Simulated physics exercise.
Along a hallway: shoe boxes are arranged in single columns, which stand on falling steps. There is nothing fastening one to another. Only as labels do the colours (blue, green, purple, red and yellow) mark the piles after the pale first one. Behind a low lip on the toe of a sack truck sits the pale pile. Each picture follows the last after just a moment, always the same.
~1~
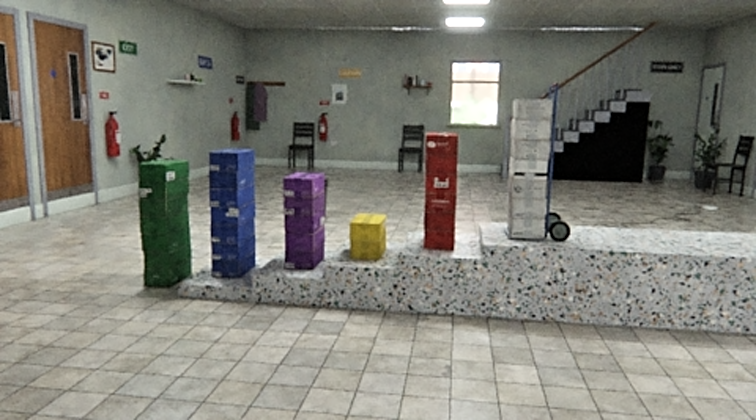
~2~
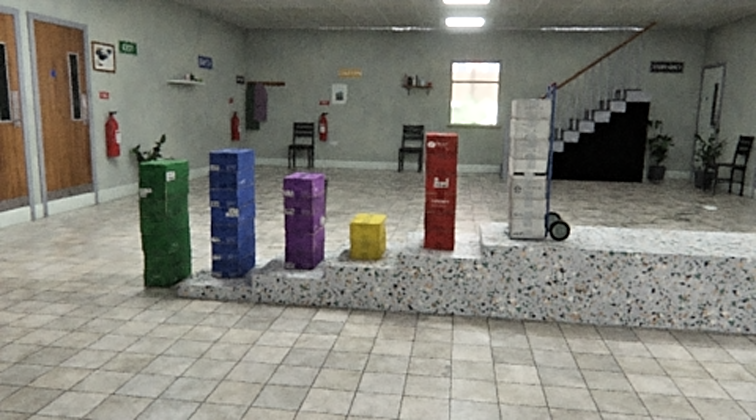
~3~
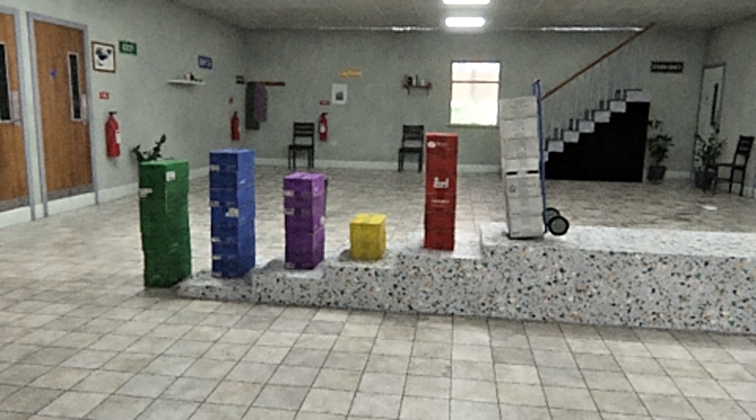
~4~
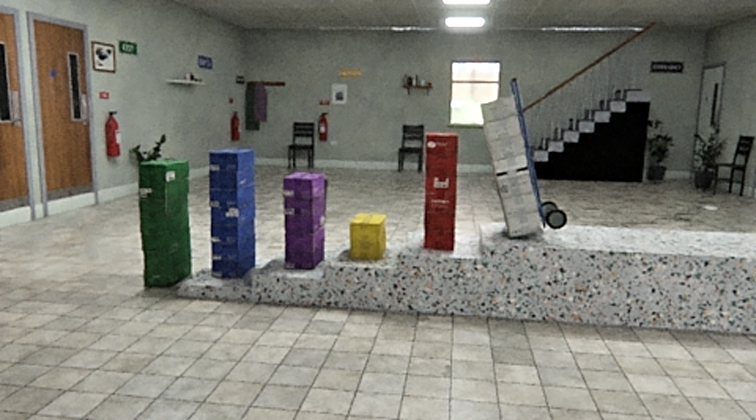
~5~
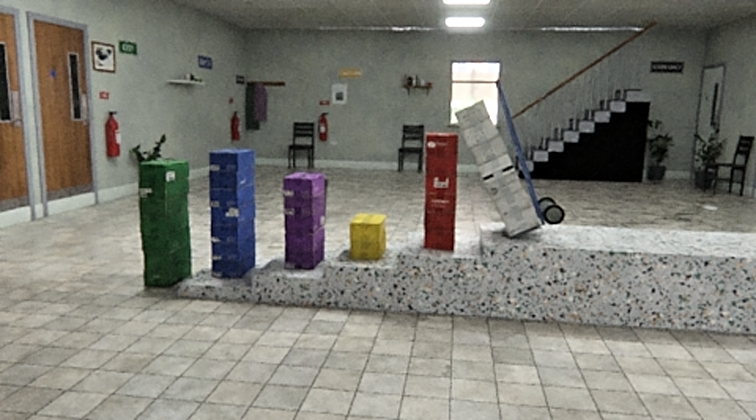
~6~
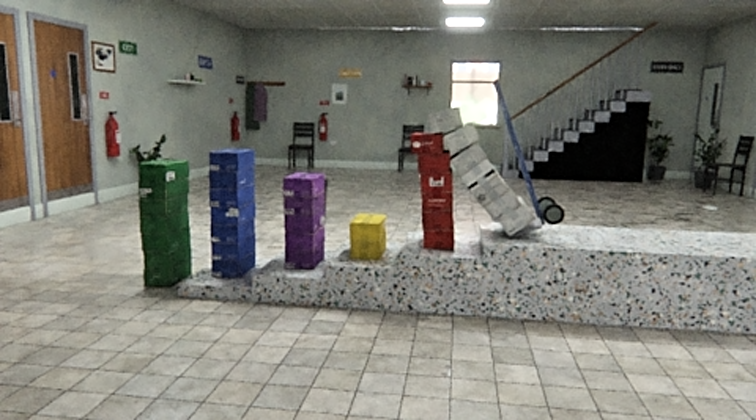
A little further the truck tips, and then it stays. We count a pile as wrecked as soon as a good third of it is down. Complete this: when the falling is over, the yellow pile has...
When the falling is over, the yellow pile has stayed up.
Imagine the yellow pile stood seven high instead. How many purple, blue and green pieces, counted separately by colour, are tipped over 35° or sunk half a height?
For purple the count is 5, for blue it is 7, and for green it is 6.
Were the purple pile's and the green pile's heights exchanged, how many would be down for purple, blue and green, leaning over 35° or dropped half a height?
It works out to purple 0, then blue 0, then green 0.
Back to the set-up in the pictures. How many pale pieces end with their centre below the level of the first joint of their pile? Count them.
The pale count is 5.
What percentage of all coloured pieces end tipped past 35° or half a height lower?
I'd put it at roughly 20 per cent.
Soon, 7 of the pale pile down; none of the 2 yellow boxes down (0 of 27 in all colours); top yellow box unmoved; top red box tipped clearly.
A while on, 7 of the pale pile down; none of the 2 yellow boxes down (1 of 27 in all colours); top yellow box unmoved; top red box tipped well over, about its own height lower.
Towards the end, 7 of the pale pile down; none of the 2 yellow boxes down (5 of 27 in all colours); top yellow box displaced a little; top red box tipped steeply, some three heights lower.
Finally, 6 of the pale pile down; none of the 2 yellow boxes down (5 of 27 in all colours); top yellow box tipped barely; top purple box displaced a little. Seen by the last camera, middles, top yellow box near (362, 226), top purple box near (302, 184).
